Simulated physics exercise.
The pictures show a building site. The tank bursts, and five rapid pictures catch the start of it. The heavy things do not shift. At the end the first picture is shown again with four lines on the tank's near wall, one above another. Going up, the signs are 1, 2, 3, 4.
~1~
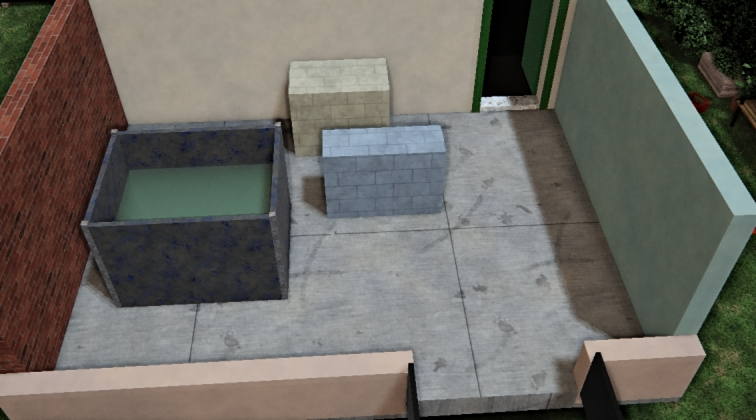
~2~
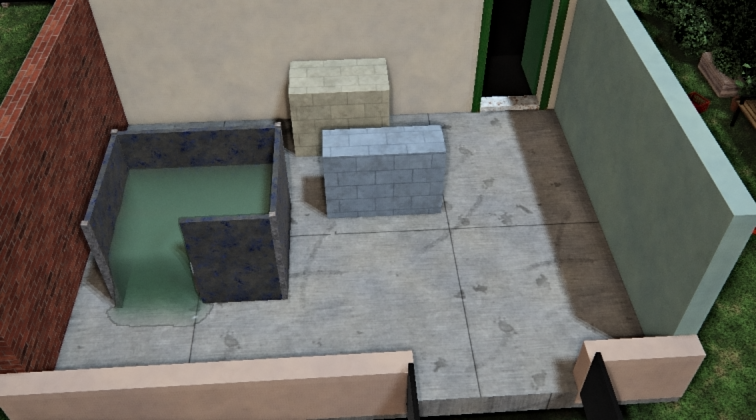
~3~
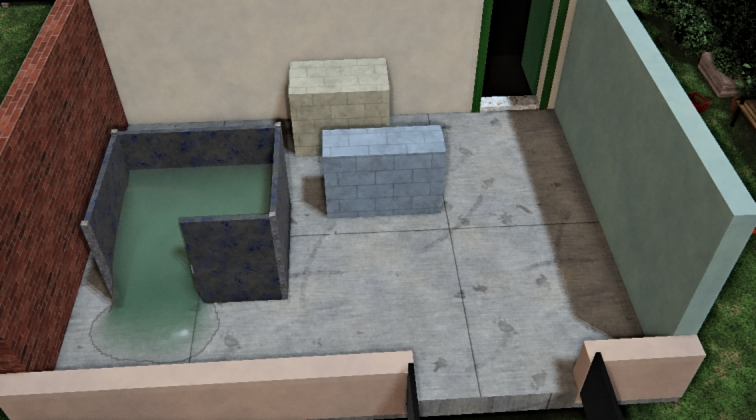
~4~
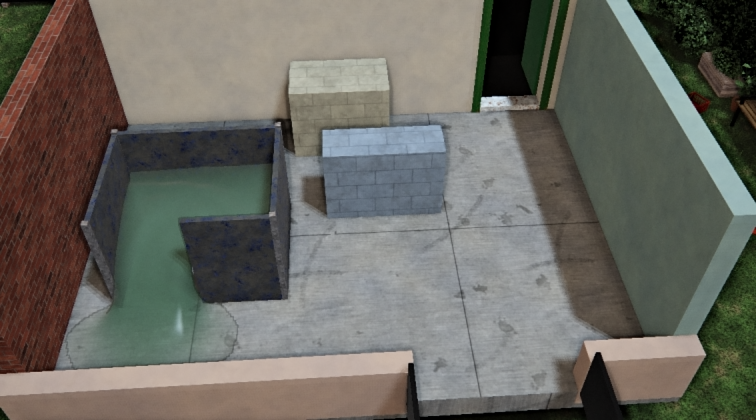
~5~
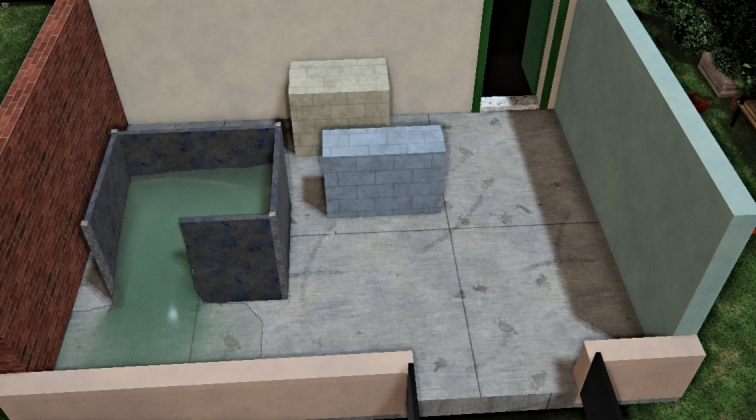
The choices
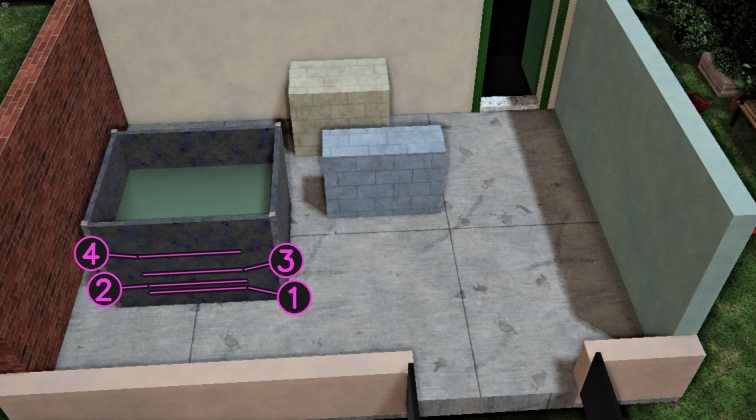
A dark blue tank opens at its front left, and greenish water spreads across the paving.
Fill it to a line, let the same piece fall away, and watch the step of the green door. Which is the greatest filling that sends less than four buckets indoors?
That is level 3.
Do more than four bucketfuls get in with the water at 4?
Yes, that goes wrong.
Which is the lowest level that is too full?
That is level 4.
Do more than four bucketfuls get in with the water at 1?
No, that is safe.
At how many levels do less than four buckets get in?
Three.
In magenta, 1 at (199, 290); 2 at (197, 283); 3 at (193, 272); 4 at (188, 254); from the bottom up 1, 2, 3, 4.
With 1, nothing gets over.
With 2, nothing gets over.
With 3, a splash gets over, under a bucket.
With 4, about 10 bucketfuls get in.
